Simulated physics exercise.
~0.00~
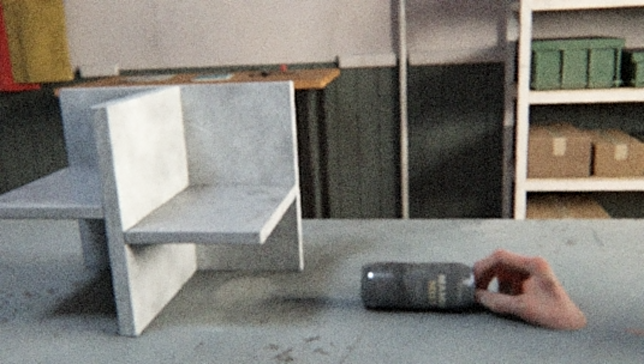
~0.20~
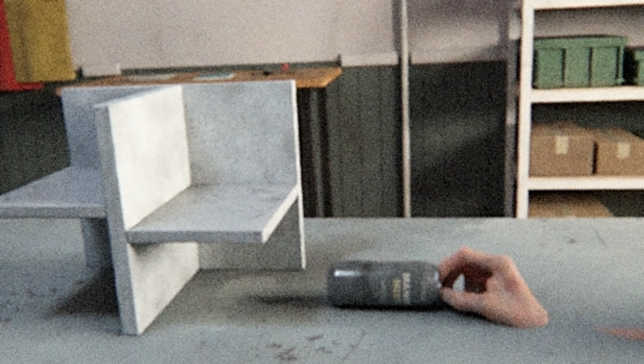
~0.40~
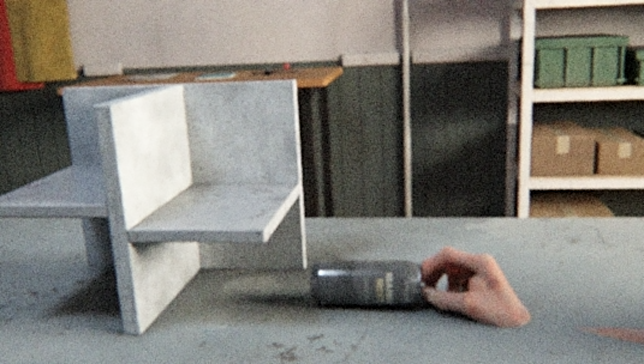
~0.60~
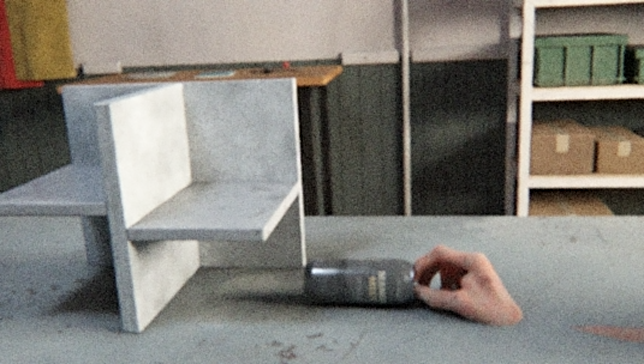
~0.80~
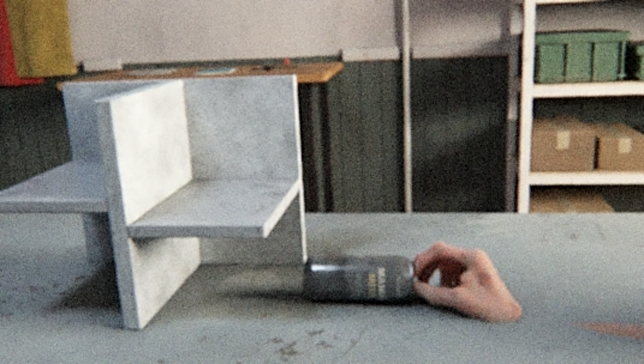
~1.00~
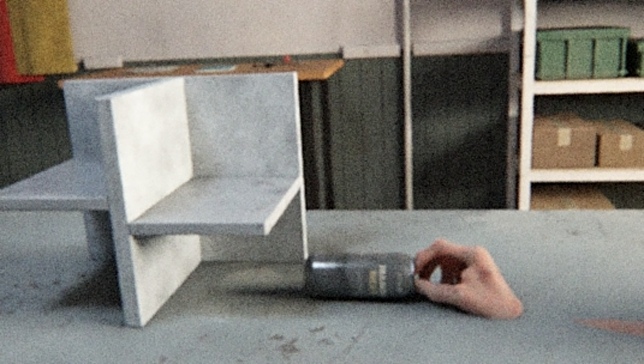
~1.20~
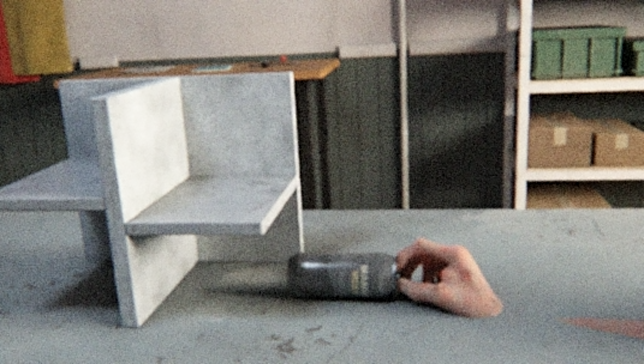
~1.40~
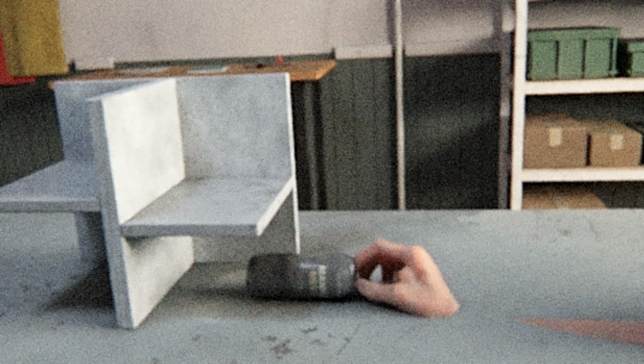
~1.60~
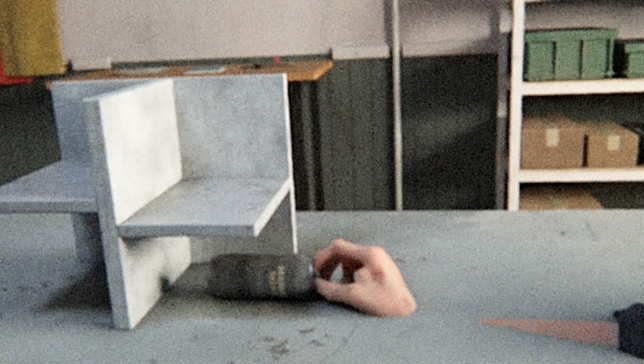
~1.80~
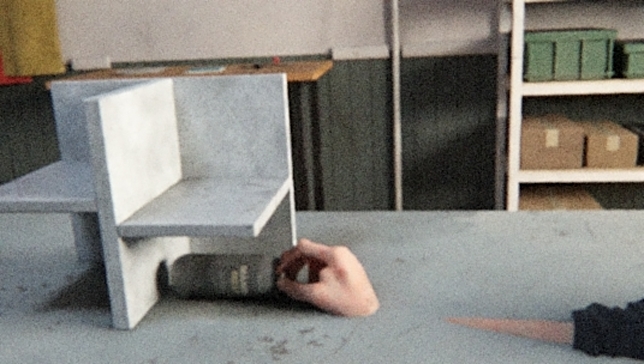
We see a hand push a grey can lying on its side leftward across a table toward a small pale rack, pausing briefly near its edge, then sliding it on beneath the raised shelf, where it ends mostly under the shelf with the fingers still at its end.
